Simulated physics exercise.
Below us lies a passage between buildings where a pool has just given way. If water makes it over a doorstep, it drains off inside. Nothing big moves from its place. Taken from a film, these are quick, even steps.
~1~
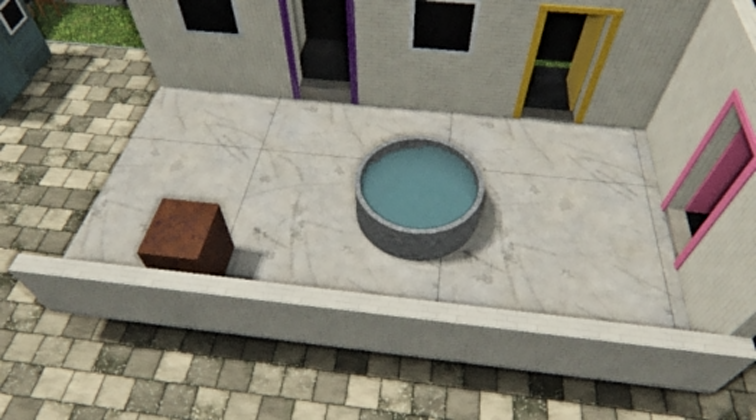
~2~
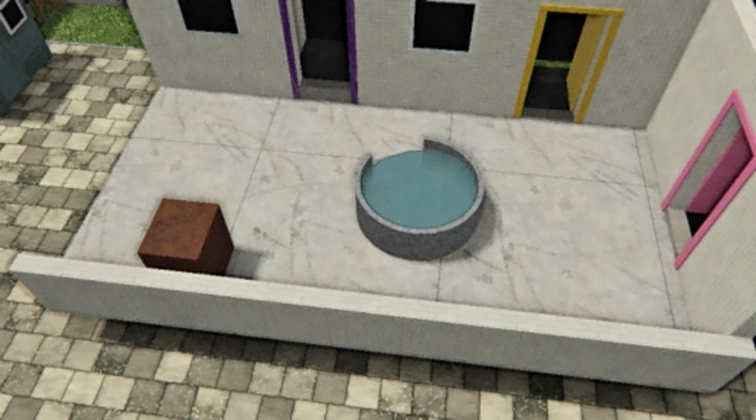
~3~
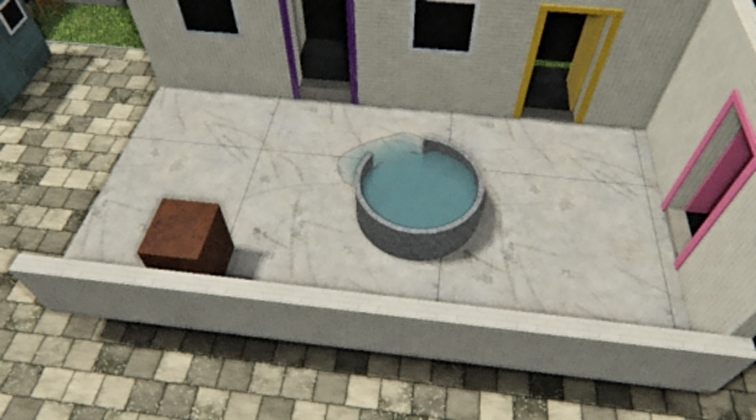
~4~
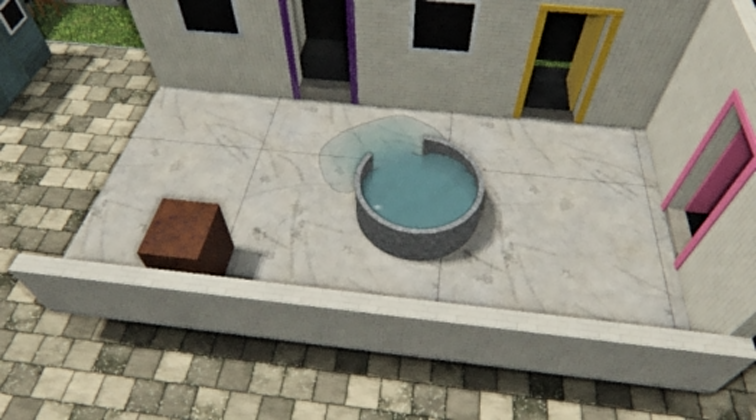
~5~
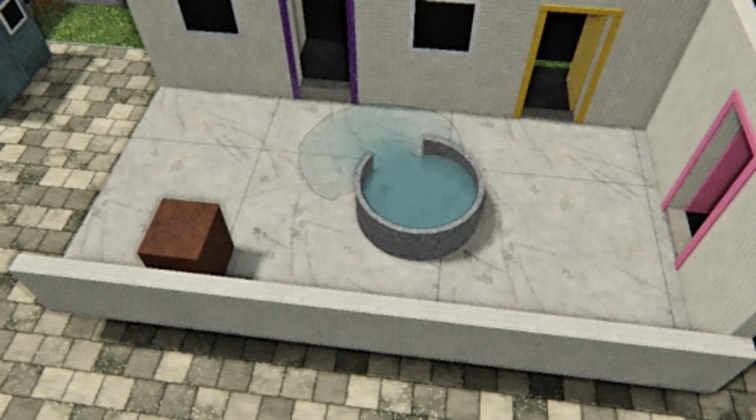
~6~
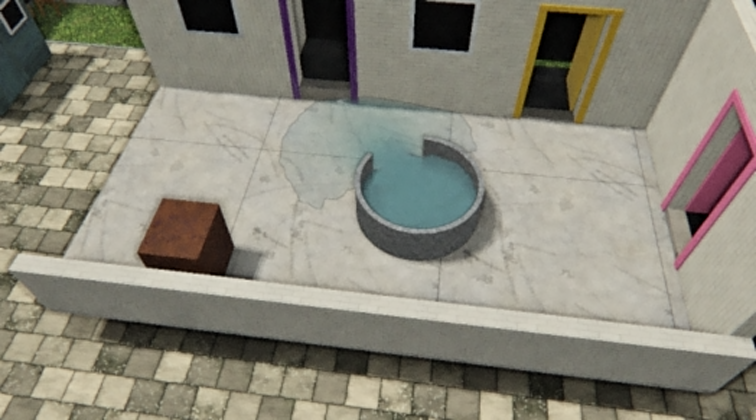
Water slips out through a gap that opens in the far rim of a round grey stone pool, in a pale marble-floored passage between buildings seen from above. A reddish-brown block sits to the left, with purple and yellow doorframes behind and a pink frame at right. The clear sheet spreads steadily left and back toward the rear wall, while the camera stays still.
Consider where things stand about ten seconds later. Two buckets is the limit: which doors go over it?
The yellow door stays within two buckets; the purple door stays within two buckets; the pink door stays within two buckets.
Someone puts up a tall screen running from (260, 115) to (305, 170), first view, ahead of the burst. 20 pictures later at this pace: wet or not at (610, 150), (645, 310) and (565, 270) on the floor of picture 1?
Soaked, untouched, untouched.
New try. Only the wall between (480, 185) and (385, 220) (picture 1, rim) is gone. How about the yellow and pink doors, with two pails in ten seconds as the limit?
The yellow one ends up above, and the pink one ends up below.
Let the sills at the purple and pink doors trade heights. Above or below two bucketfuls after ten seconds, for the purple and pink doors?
I reckon the purple door gets more than that, and the pink door gets less than that.
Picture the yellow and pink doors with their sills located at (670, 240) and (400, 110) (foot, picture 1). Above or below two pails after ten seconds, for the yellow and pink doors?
My reading: Yellow keeps below it; pink takes more.
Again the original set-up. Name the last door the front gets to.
Last in line is the one in pink.
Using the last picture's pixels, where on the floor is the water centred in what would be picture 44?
Somewhere near (403, 171).
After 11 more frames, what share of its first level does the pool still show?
Near 44 in a hundred.
A moment on, water covers 15 % of the floor; the yellow door not reached, the purple door wet at the sill, nothing in, the pink door not reached.
Next, water covers 25 % of the floor; the yellow door wet at the sill, nothing in, the purple door wet at the sill, nothing in, the pink door not reached.
Then, water covers 40 % of the floor; the yellow door wet at the sill, nothing in, the purple door wet at the sill, nothing in, the pink door not reached.
Later, water covers 50 % of the floor; the yellow door wet at the sill, nothing in, the purple door wet at the sill, nothing in, the pink door wet at the sill, nothing in.
In the end, water covers 65 % of the floor; the yellow door wet at the sill, nothing in, the purple door wet at the sill, nothing in, the pink door wet at the sill, nothing in.
